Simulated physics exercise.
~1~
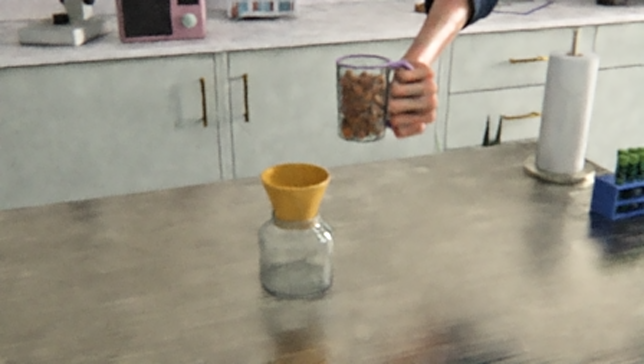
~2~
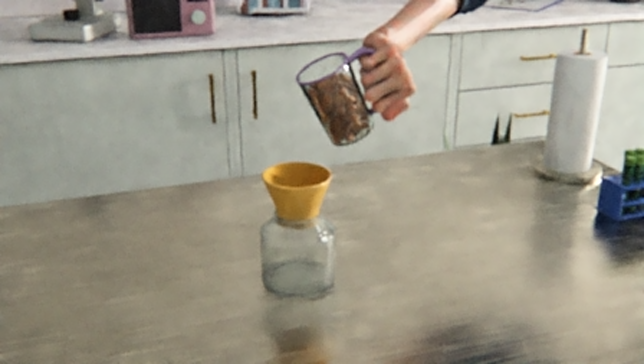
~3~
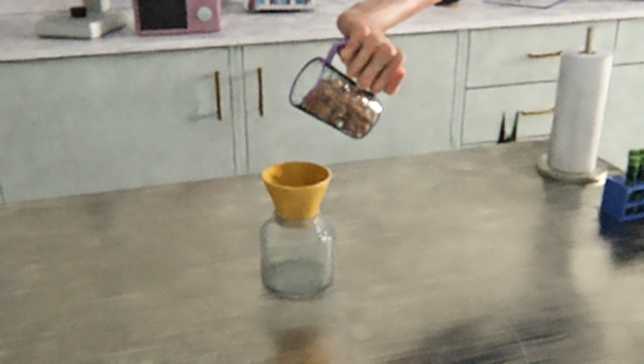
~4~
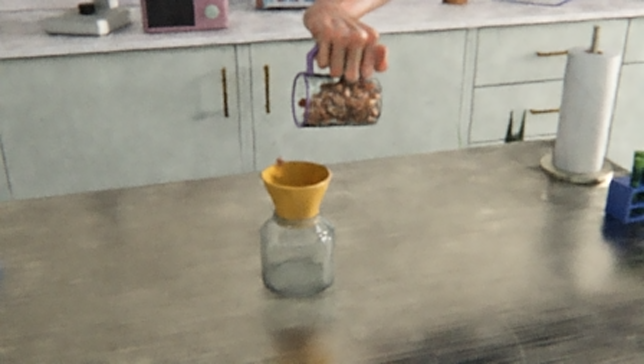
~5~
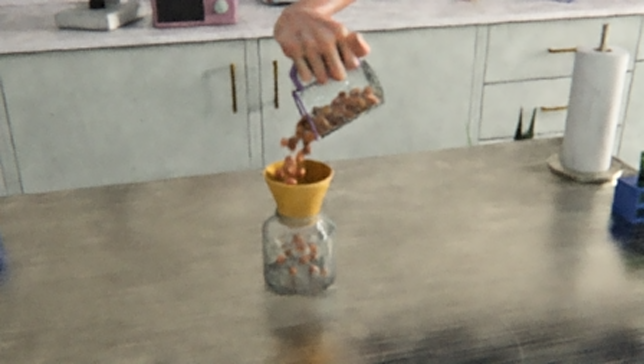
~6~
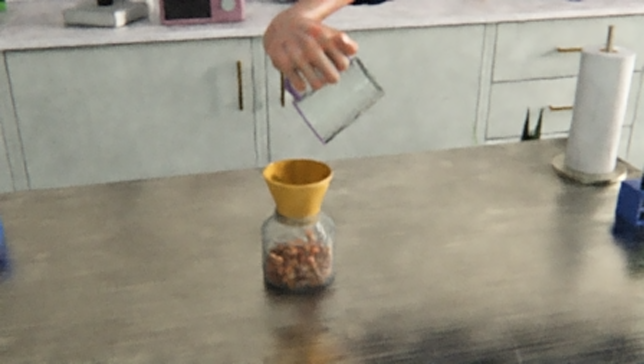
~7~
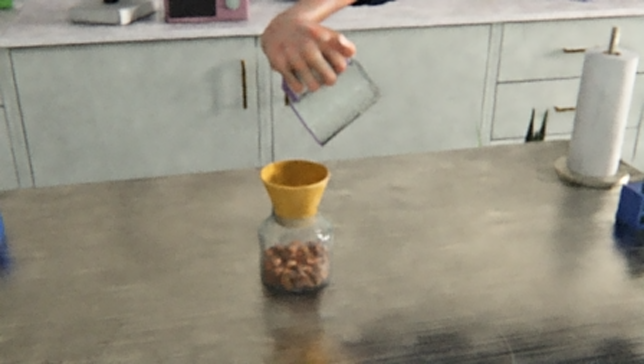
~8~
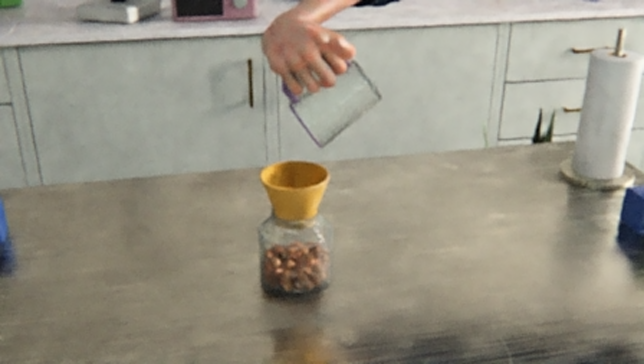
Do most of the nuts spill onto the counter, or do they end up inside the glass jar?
They end up inside the glass jar. None are spilt on the counter, and the cup and funnel are left empty.
